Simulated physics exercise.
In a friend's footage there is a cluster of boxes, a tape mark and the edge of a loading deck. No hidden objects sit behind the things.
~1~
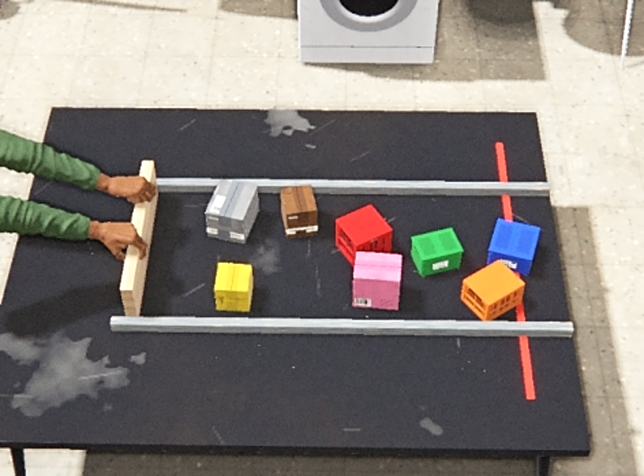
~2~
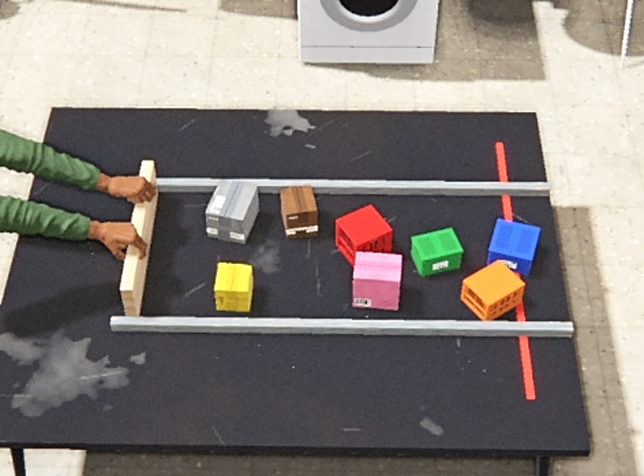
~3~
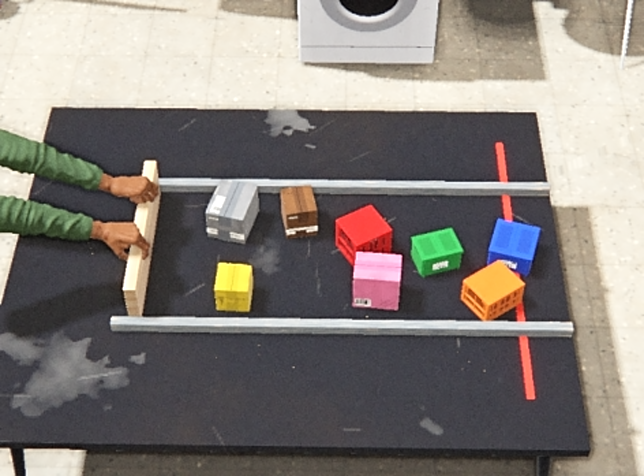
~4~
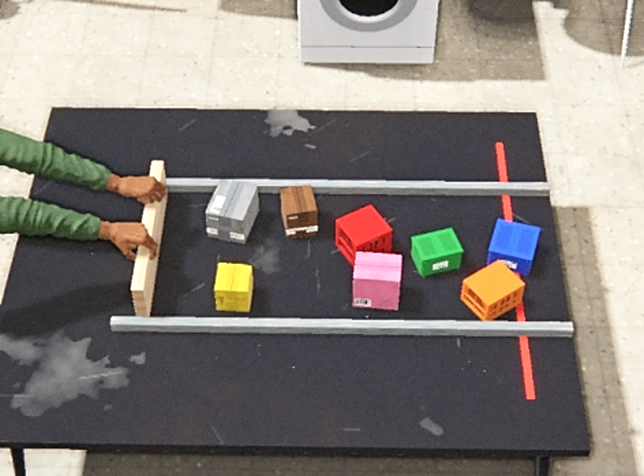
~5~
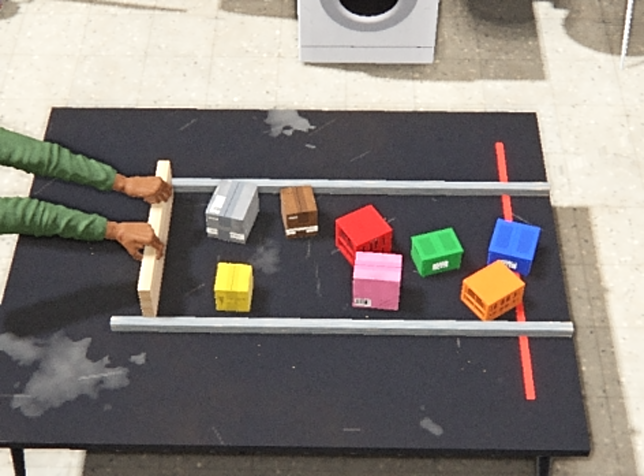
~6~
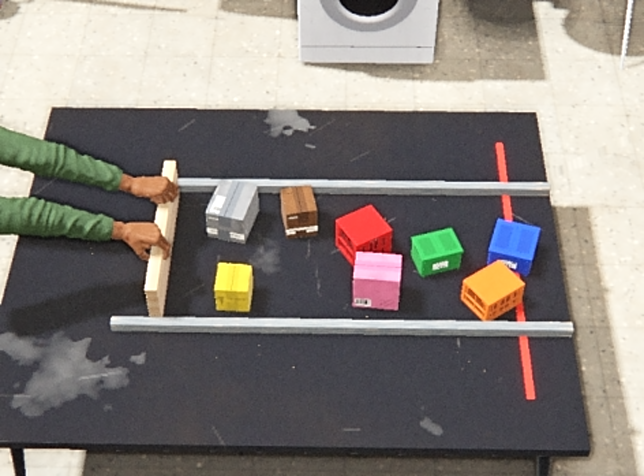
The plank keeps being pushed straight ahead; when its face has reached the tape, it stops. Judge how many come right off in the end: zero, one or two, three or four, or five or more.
In the end, the drop-off count sits at five or above.
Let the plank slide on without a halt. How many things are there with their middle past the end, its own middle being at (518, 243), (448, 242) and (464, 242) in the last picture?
First 5, next 0, last 2.
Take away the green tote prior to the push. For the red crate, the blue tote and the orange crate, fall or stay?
The red crate holds on; the blue tote tumbles off; the orange crate comes down.
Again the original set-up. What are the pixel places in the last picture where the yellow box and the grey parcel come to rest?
Positions - first (537, 290), then (530, 211).
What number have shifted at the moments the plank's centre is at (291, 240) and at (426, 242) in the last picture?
3, then 8.
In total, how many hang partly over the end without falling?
Counting them gives 0.
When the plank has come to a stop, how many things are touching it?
It ends up touching 3.
Soon after, none off yet; blue tote at rest near (513, 248); orange crate at rest near (493, 292); green tote at rest near (436, 253).
In the end, the number that fall off is five or more; gone, brown parcel, pink box, green tote, orange crate and blue tote.
